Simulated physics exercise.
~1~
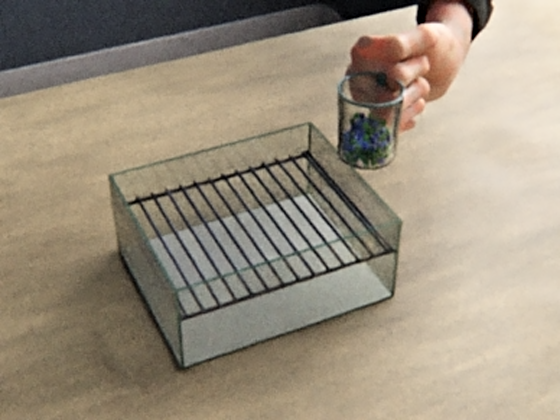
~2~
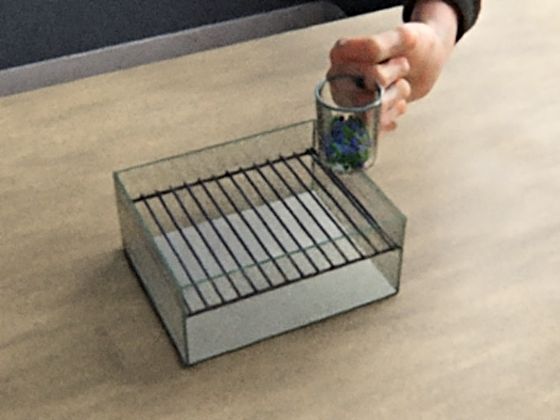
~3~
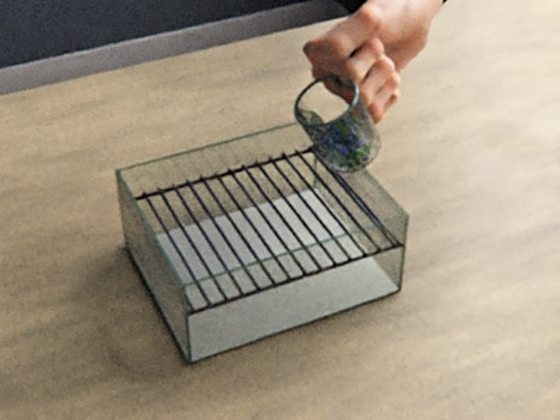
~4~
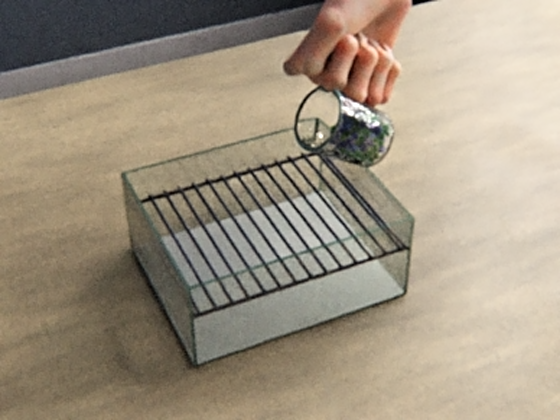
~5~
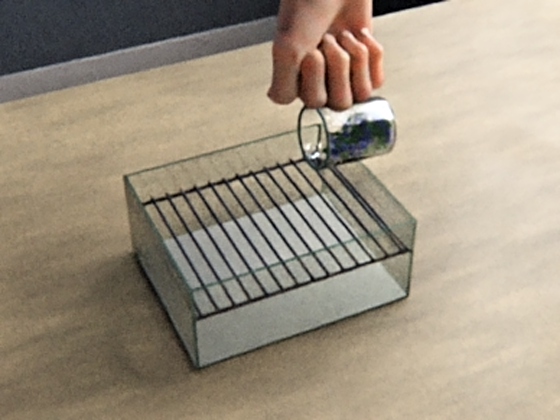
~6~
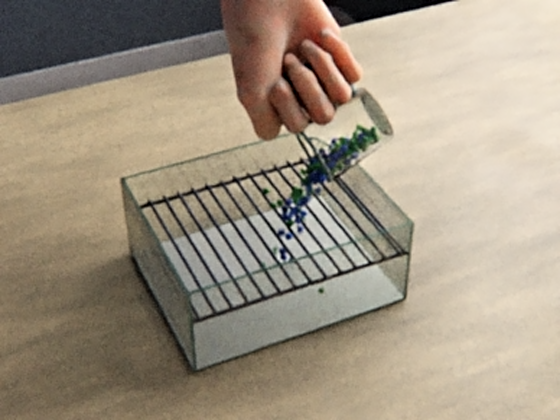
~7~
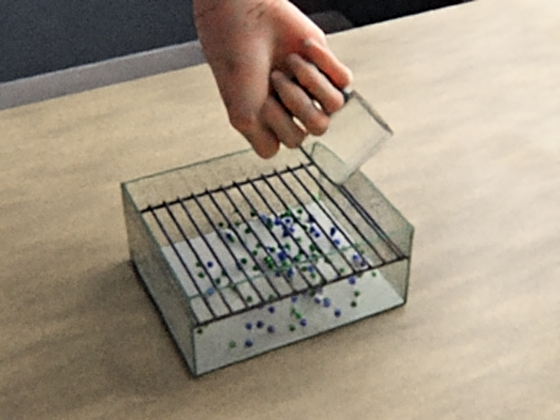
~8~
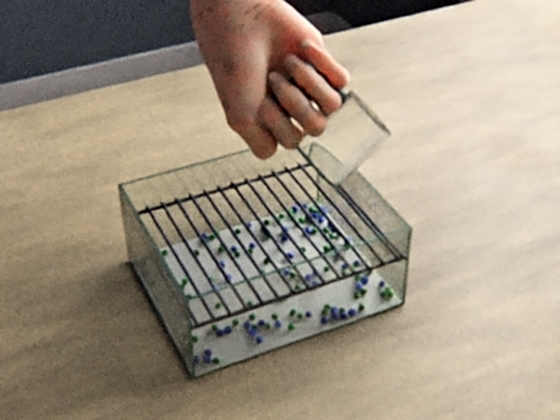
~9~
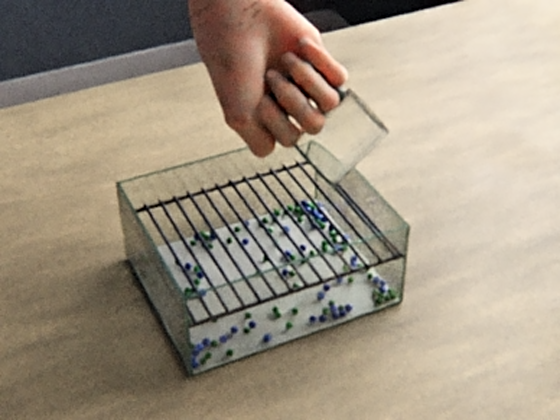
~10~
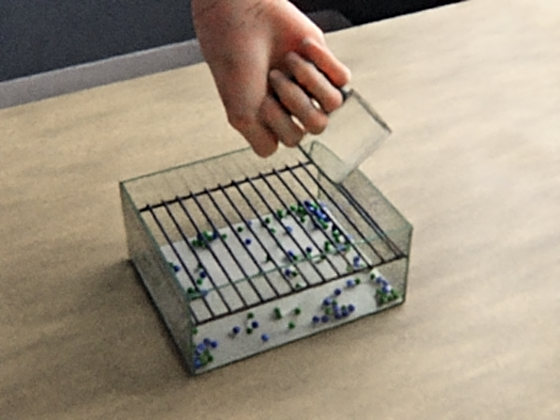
Hand tipping a glass of green and blue beads over a wire rack, all falling through into the glass tray below.
